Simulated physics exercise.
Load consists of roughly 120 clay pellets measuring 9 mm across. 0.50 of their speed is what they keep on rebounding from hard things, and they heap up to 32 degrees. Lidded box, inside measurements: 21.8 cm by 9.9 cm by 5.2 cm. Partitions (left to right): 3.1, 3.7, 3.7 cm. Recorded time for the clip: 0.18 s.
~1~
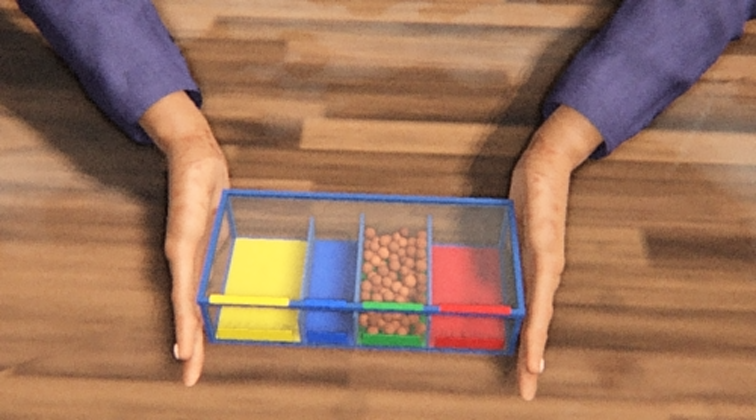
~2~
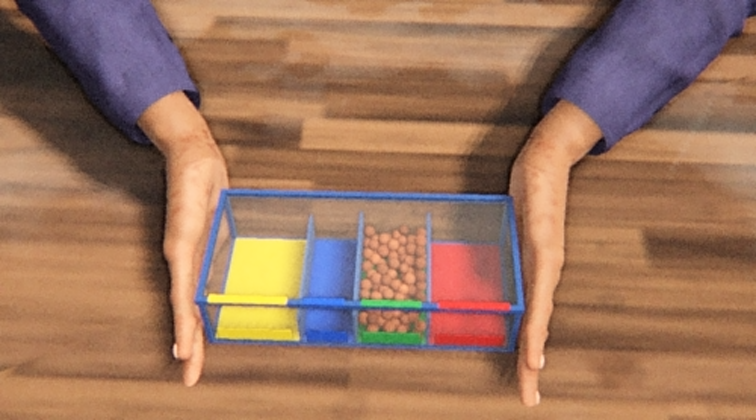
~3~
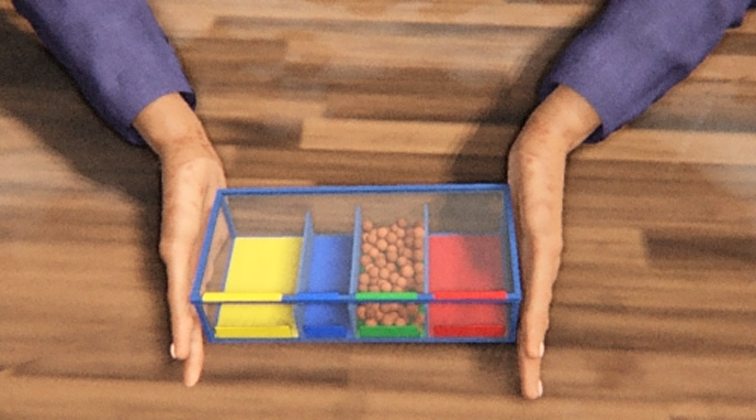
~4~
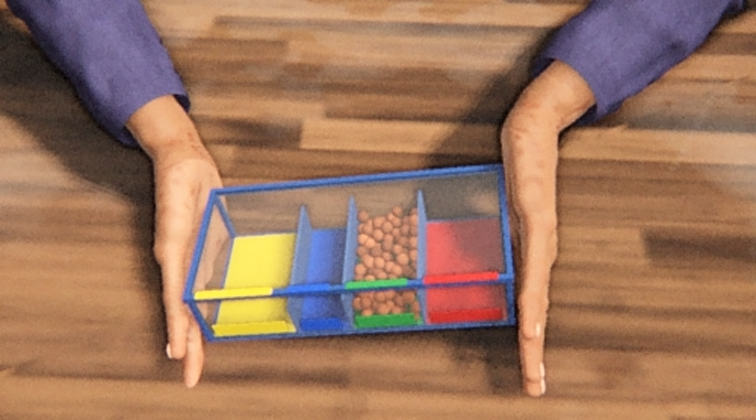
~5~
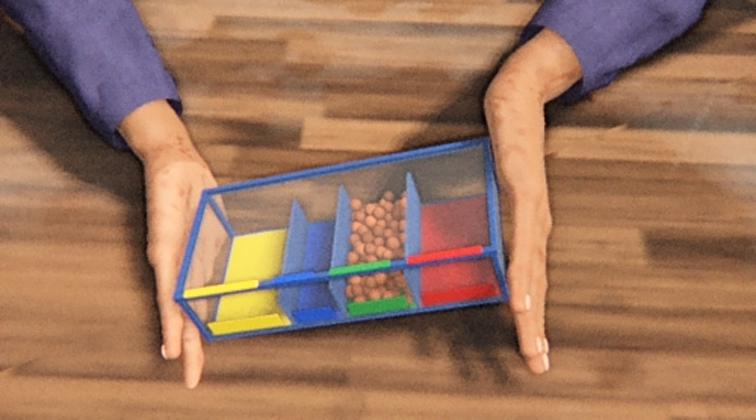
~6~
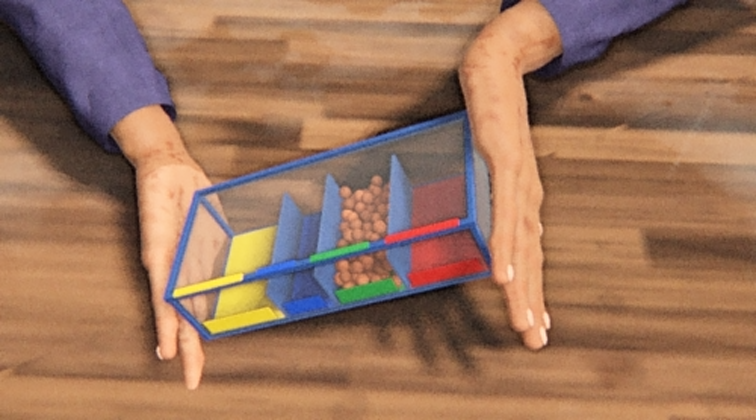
On a wooden table, two hands tilt a clear box of pellets, raising its right end.
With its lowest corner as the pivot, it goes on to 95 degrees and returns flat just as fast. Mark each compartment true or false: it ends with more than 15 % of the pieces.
Red: False, blue: False, green: True, yellow: True.
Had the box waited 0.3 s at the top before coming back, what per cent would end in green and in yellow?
In per cent: Green 70; yellow 25.
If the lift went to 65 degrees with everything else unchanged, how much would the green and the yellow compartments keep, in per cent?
Green: 85, yellow: 5 (per cent).
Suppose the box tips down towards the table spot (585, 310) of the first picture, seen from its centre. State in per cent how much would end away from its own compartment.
About 30 per cent.
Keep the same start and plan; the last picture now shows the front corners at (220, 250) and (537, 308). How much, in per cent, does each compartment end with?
That leaves red with 35 percent, blue with 0, green with 65 and yellow with 0 percent.
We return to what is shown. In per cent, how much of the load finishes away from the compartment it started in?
Share changed: Approx. 30 %.
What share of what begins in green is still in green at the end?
Something like 70 per cent.
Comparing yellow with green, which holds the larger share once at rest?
Go with green, that one ends with more.
Then, 0.47 s after the last picture, tilt 94 degrees; blue 10 %, green 85 %, yellow 5 %.
Then, 0.78 s after the last picture, tilt 39 degrees; blue 10 %, green 70 %, yellow 20 %.
Then, 1.19 s after the last picture, tilt 0 degrees; blue 10 %, green 70 %, yellow 20 %.
In the end, red 0 %, blue 10 %, green 70 %, yellow 20 %.
